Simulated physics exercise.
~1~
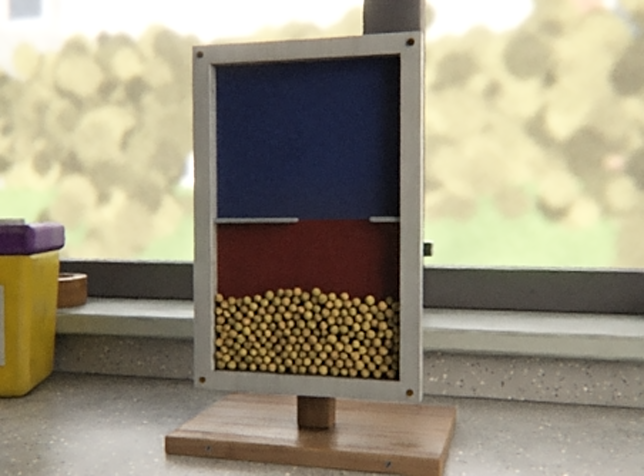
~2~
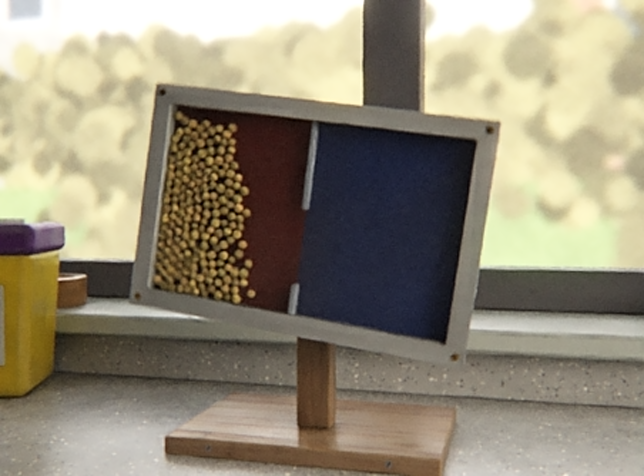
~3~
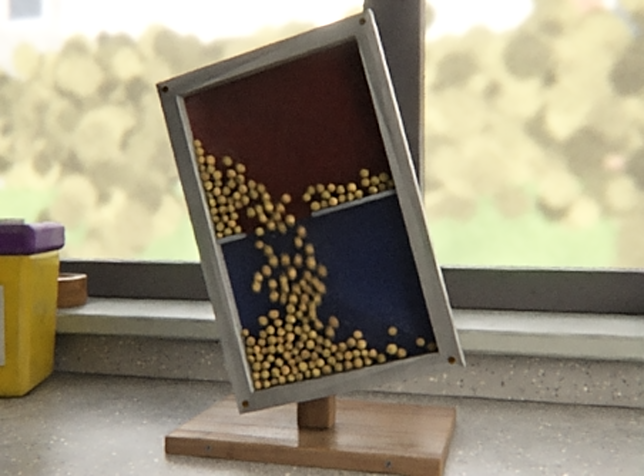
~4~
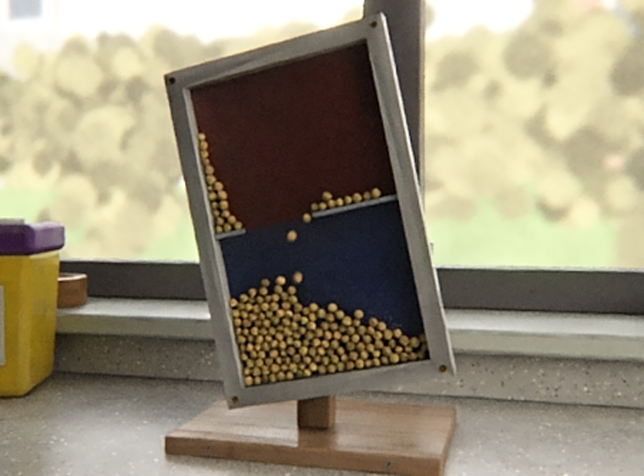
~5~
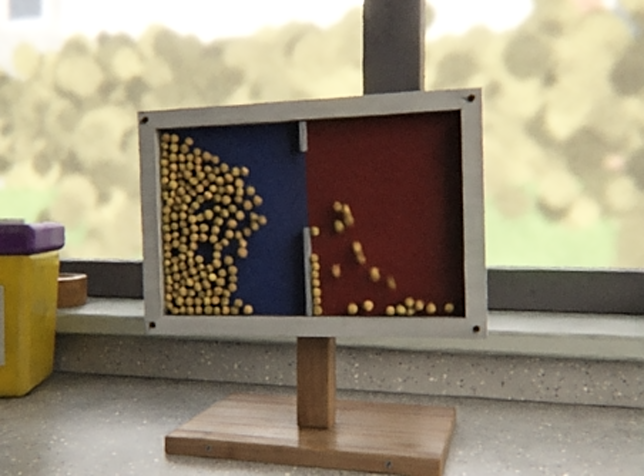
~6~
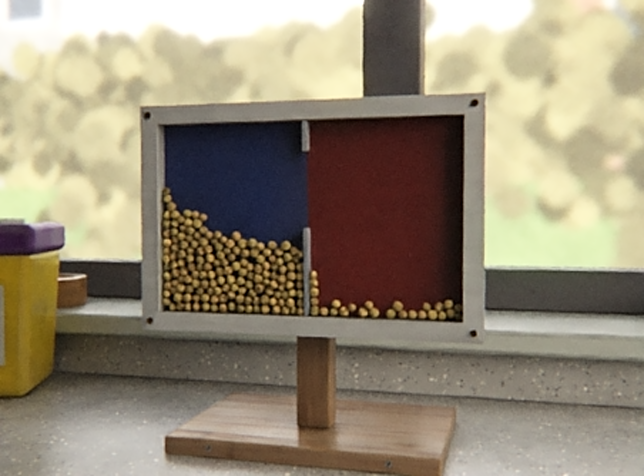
Framed two-chamber box turning clockwise, pausing while beans pour from red into blue, then turning onto its side, most settling in blue.
